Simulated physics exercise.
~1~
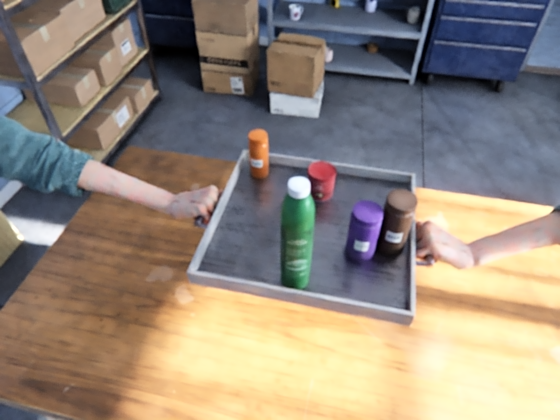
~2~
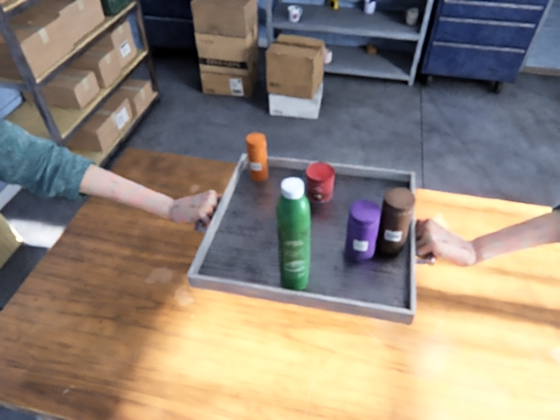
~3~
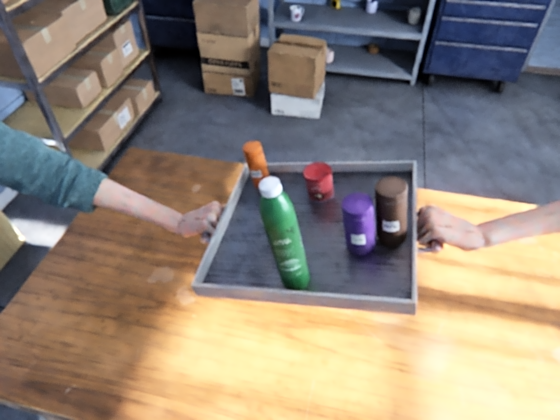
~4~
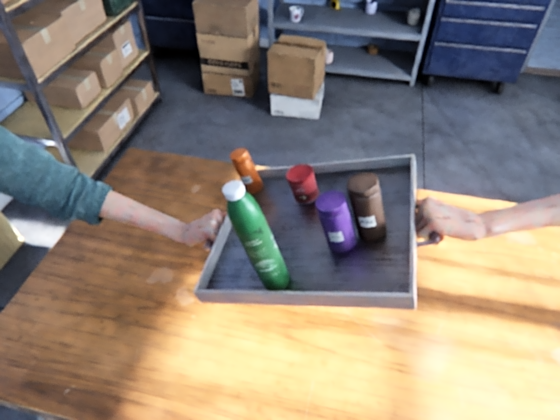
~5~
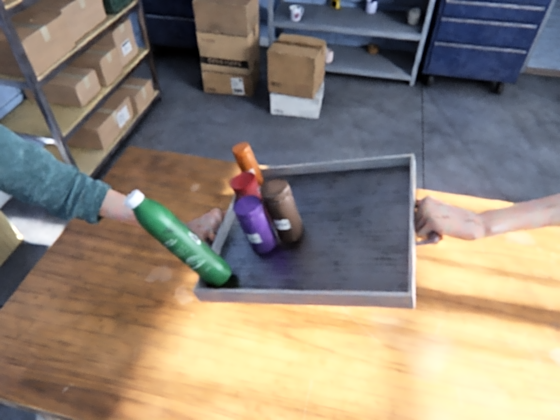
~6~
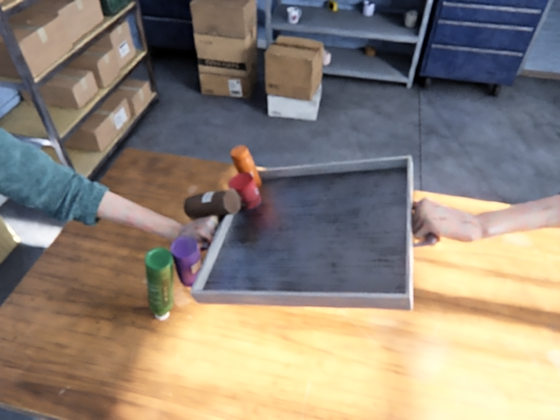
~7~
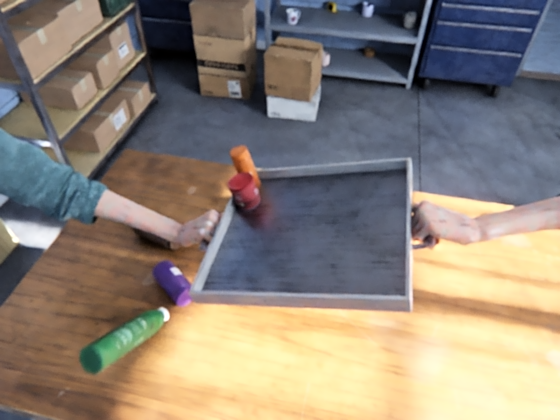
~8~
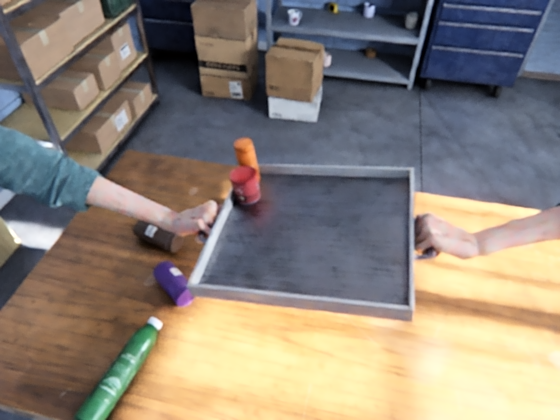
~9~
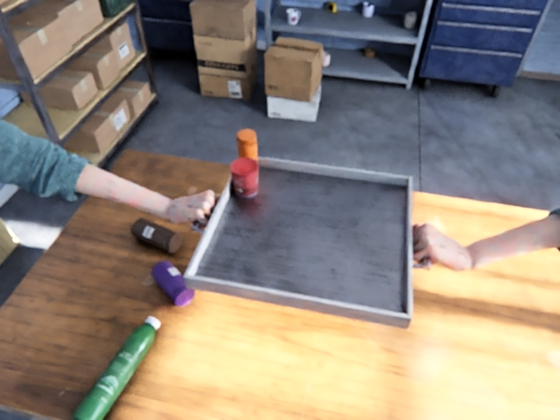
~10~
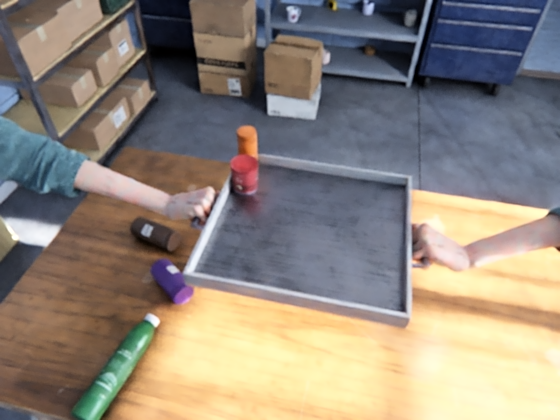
A grey rimmed tray is held by a hand at each side above a wooden table, seen from above in a storeroom with shelves, cardboard boxes and blue drawers behind. On it stand a green bottle in front, an orange shaker and red tin behind, and purple and brown jars at right. The tray tips down to the left, and everything leans and slides that way. The green bottle, purple jar and brown jar drop over the left edge onto the table. The hands level the tray, leaving the red tin and upright orange shaker in its far left corner, the fallen three lying beside it.
